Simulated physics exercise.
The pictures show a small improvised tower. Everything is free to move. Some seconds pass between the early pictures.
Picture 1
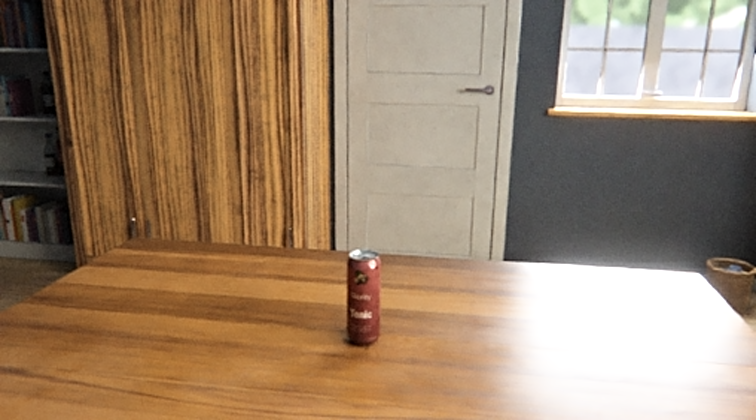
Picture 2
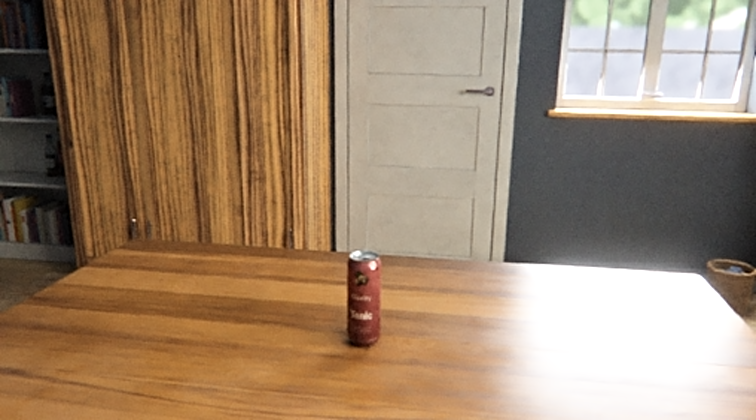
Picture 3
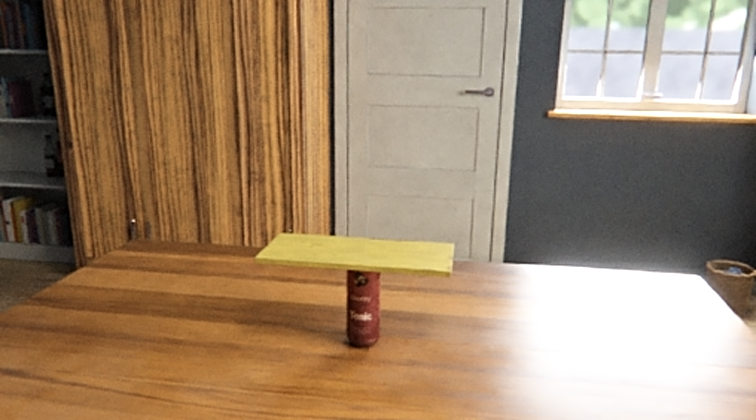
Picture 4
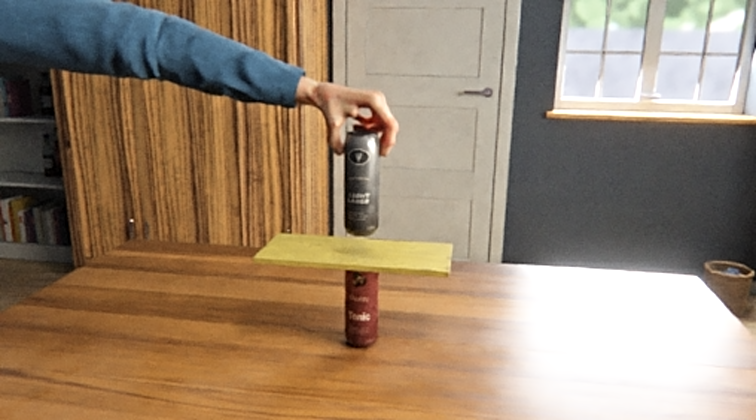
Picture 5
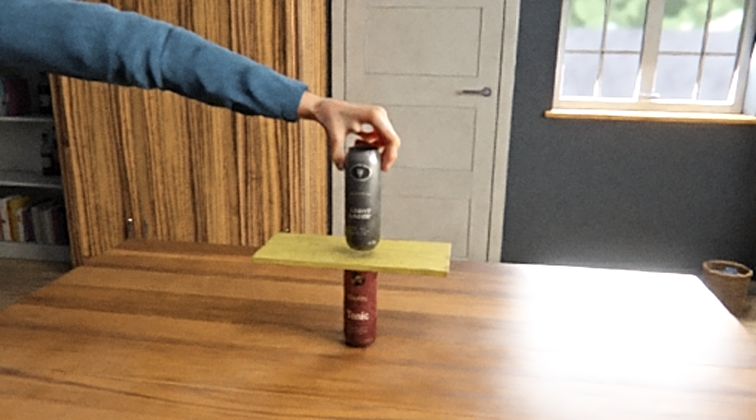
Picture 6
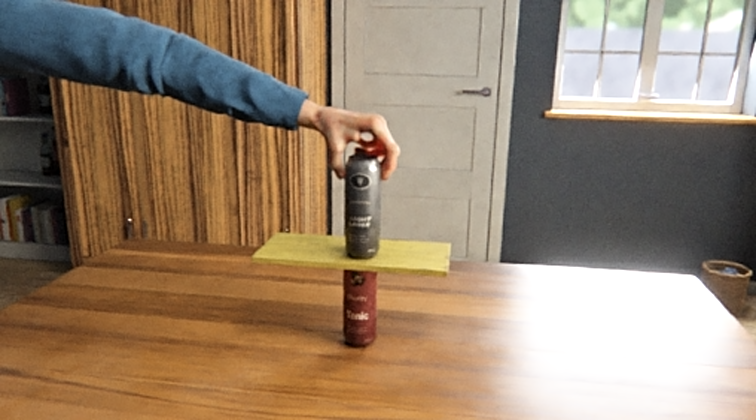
A yellow board appeared across the top of a red can on a wooden table, then a hand reached in from the left and lowered a grey can onto it, keeping hold.
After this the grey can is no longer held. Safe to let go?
Outcome: The stack stays up.
Then, 0.20 s later than the last frame, all is still.
Then, 0.40 s later than the last frame, grey can resting near (363, 208).
When it is over, all 3 as before. End places, in pixels of the last picture, grey can near (363, 208). The stack keeps its balance.
